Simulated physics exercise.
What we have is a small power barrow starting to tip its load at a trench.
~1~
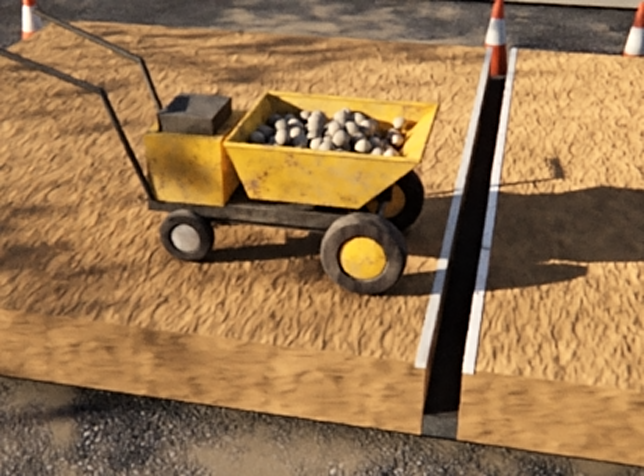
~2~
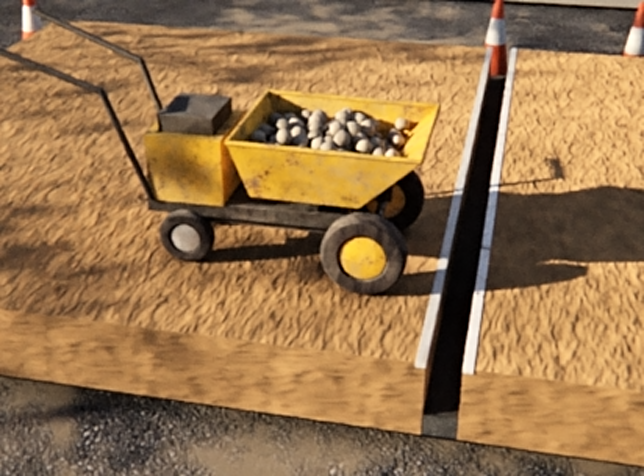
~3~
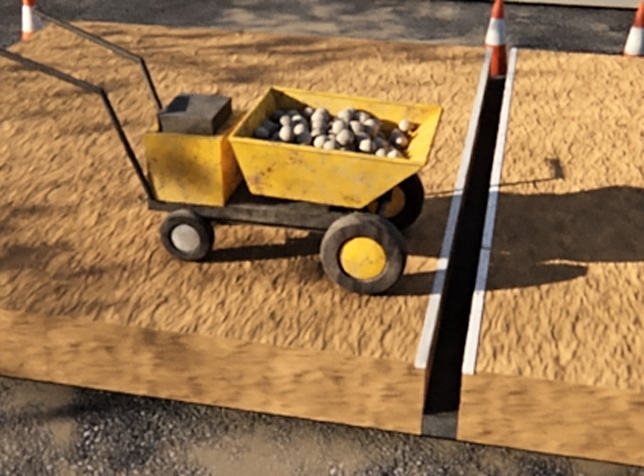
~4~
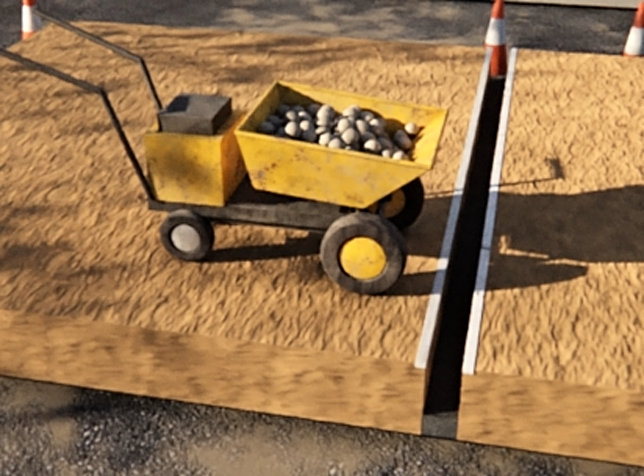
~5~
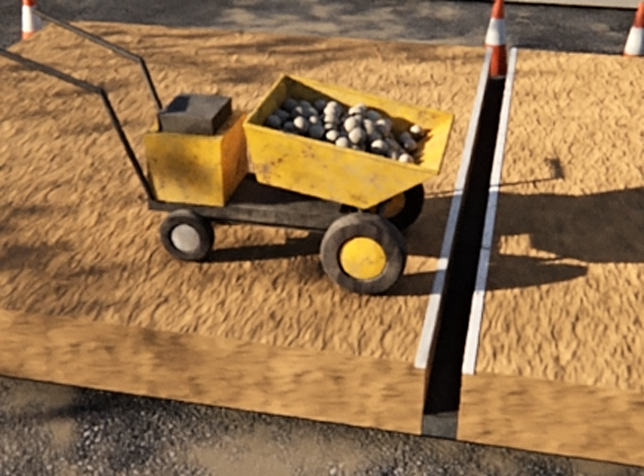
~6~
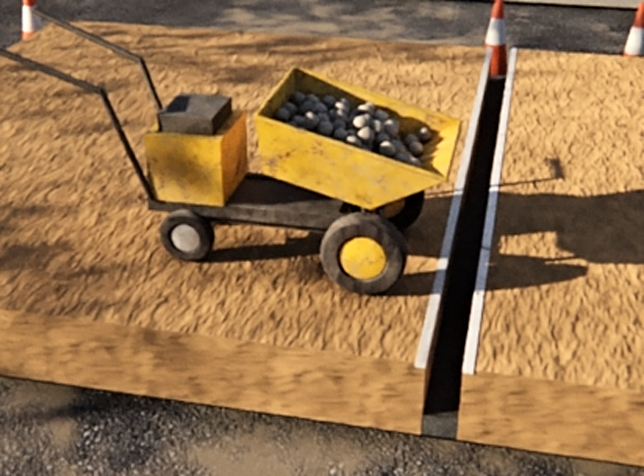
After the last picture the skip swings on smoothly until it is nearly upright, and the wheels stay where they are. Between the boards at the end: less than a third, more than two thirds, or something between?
The trench takes under a third.
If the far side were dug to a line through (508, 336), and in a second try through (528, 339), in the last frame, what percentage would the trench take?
Near 40 % and 70 %.
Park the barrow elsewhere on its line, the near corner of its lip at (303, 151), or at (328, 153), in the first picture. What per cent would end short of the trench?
Near 40 % and 20 %.
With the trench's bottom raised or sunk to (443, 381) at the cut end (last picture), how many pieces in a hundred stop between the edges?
About 0 per cent.
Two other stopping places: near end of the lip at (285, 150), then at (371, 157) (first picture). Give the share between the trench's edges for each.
Roughly 40 per cent, and 60 per cent.
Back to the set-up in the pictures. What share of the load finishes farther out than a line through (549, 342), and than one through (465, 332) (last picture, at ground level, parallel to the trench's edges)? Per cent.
In turn 50 and 90 in a hundred.
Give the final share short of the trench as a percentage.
About 0 per cent.
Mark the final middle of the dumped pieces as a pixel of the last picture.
Roughly at (560, 271).
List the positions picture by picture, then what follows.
Lip of the skip at (420, 162), level; top of the load at (329, 145), river pebbles; first edge of the trench at (429, 327); far edge at (474, 332), the trench under half as wide as the skip, and about as deep as wide, in the first frame.
Lip of the skip at (421, 162), level; top of the load at (331, 138), in the second frame.
Lip of the skip at (425, 164), tipped barely; top of the load at (317, 136), in the third frame.
Lip of the skip at (430, 168), tipped a little; top of the load at (307, 128), in the fourth frame.
Lip of the skip at (438, 173), tipped a little; top of the load at (304, 131), in the fifth frame.
Lip of the skip at (446, 180), tipped a little; top of the load at (312, 126); first edge of the trench at (429, 327); far edge at (474, 332), in the sixth frame.
Soon, skip tipped steeply; all in the skip.
A while on, skip tipped right over; about two thirds in the skip; about a third beyond it; a stray few falling.
Towards the end, skip tipped right over; a small part in the skip; most beyond it.
Finally, skip tipped right over; a small part in the skip; none in or heaped over the trench; most beyond it.
